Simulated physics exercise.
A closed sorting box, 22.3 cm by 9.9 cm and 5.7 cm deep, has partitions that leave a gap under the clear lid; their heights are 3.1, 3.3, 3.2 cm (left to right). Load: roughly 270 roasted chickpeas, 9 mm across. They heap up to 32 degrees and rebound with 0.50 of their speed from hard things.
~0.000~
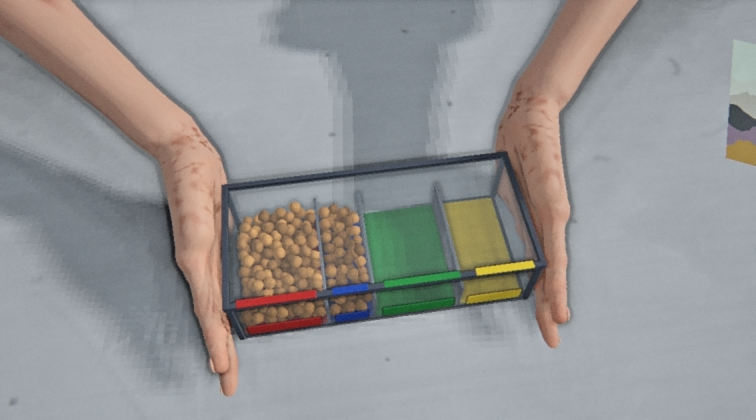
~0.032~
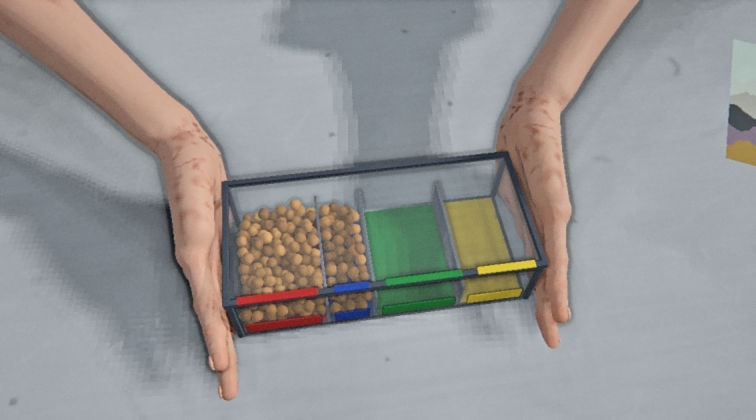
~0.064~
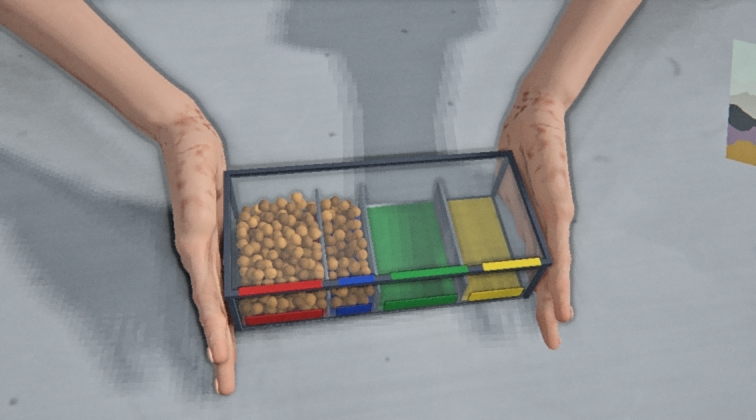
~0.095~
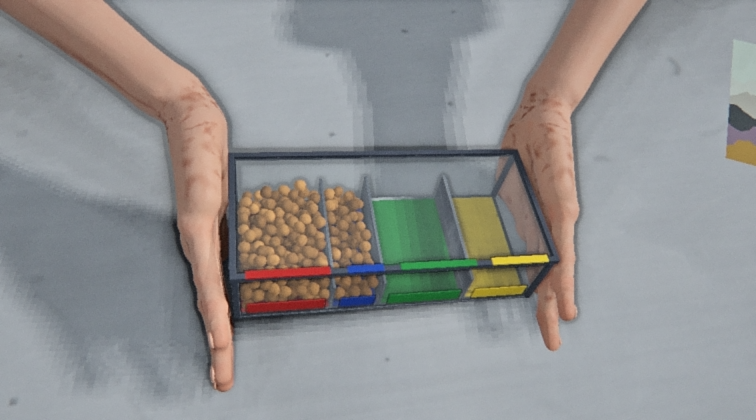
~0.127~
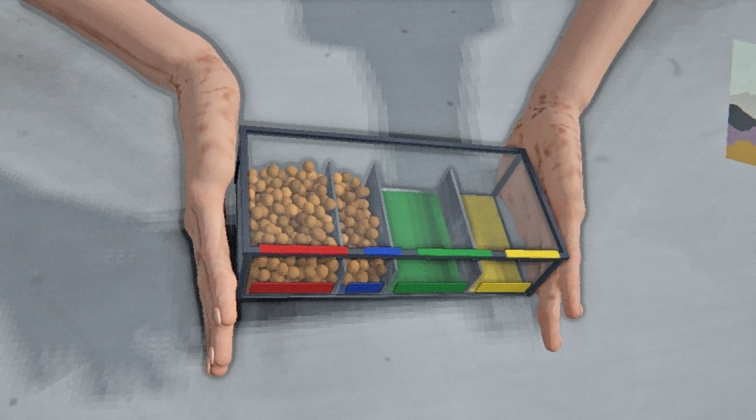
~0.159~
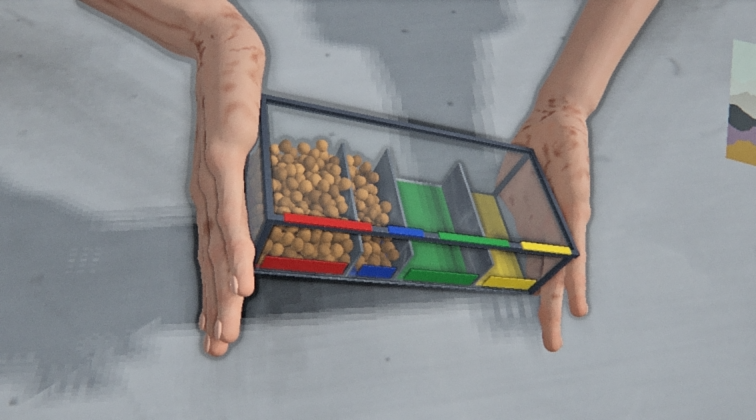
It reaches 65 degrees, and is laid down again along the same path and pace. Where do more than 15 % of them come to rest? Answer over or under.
Red: Over, blue: Over, green: Over, yellow: Under.
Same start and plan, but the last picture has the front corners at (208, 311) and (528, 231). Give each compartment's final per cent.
Red 75, blue 25, green 0, yellow 0.
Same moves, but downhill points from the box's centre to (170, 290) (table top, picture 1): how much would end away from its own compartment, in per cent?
Some 0 per cent.
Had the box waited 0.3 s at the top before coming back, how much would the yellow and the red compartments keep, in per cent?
Then: Yellow 25; red 35.
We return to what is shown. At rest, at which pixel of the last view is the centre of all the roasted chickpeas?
Near (340, 253).
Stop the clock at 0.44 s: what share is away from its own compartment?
Some 15 per cent.
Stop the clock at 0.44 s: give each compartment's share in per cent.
Red 60, blue 35, green 5, yellow 0.
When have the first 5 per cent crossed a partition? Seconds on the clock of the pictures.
Near 0.40 s.
After 0.44 s, tilt 62 degrees; red 60 %, blue 35 %, green 5 %.
After 0.62 s, tilt 24 degrees; red 40 %, blue 30 %, green 20 %, yellow 10 %.
After 0.93 s, tilt 0 degrees; red 40 %, blue 30 %, green 20 %, yellow 10 %.
At rest (1.2 s), red 40 %, blue 30 %, green 20 %, yellow 10 %.
